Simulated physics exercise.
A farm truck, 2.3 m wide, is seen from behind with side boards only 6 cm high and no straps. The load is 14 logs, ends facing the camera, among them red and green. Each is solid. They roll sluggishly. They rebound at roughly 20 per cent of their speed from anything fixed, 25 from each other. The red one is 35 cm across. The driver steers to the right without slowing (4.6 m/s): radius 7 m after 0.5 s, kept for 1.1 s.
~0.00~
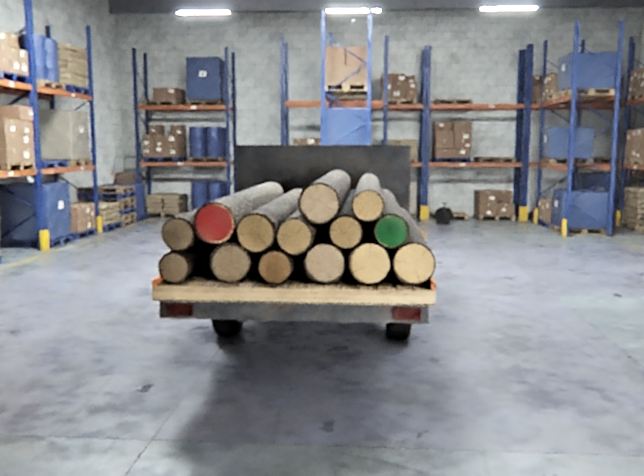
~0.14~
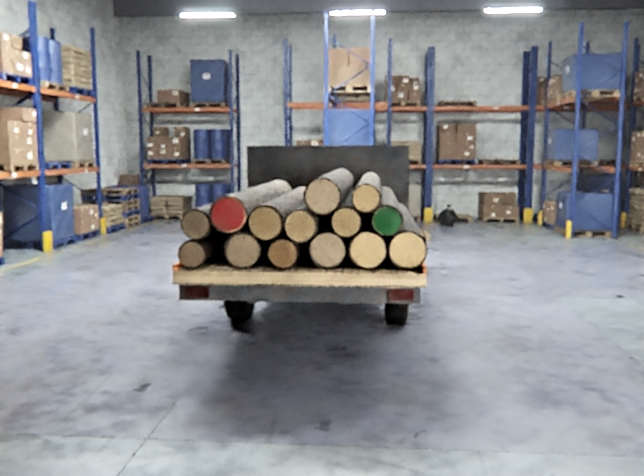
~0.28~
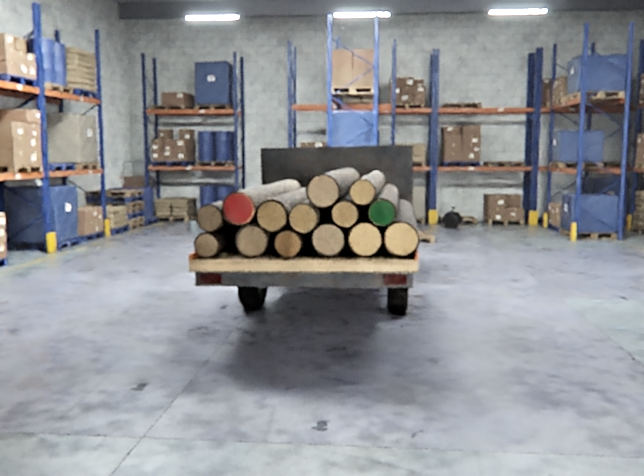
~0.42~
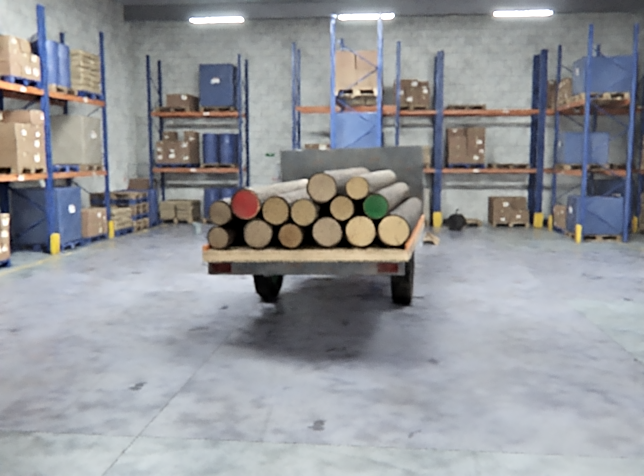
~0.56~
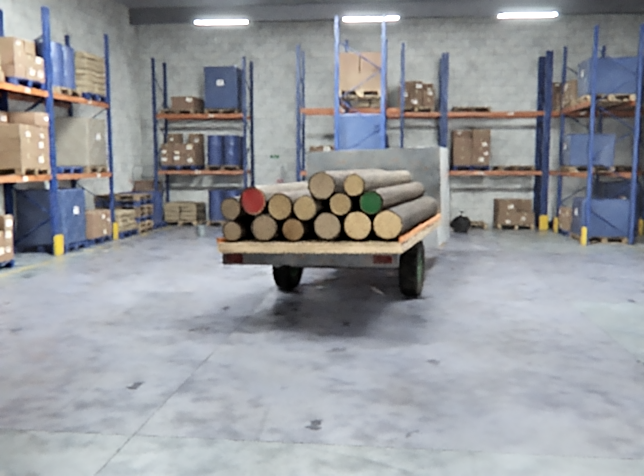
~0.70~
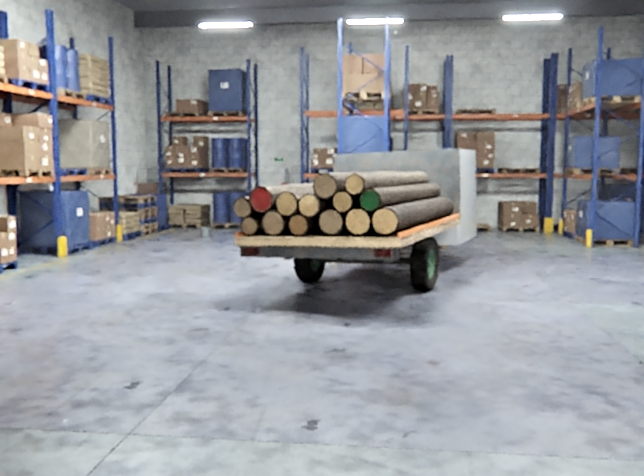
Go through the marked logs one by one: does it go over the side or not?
The red log goes over the edge, the green is still aboard.
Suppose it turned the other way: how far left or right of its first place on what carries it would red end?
Some 0 cm rightwards.
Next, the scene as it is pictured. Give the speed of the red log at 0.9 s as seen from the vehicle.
Roughly 1.0 m/s.
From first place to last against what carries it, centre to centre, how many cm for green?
Green 35.
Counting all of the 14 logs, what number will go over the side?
The count is 3.
By 0.9 s, red is up on others, 10 cm from the left edge, rolling left; green is up on others, 50 cm from the right edge, rolling left; 1 off so far.
By 1.0 s, red is up on others, 5 cm from the left edge, rolling left; green is up on others, 55 cm from the right edge, rolling left; 1 off so far.
By 1.1 s, red is over the left board and falling; green is up on others, 60 cm from the right edge, rolling left; 2 off so far.
By 1.2 s, red is over the left board and falling; green is up on others, 65 cm from the right edge, rolling left; 2 off so far.
Finally (4.1 s), red is over the left board and gone; green is on the deck, 50 cm from the right edge; 3 off so far.
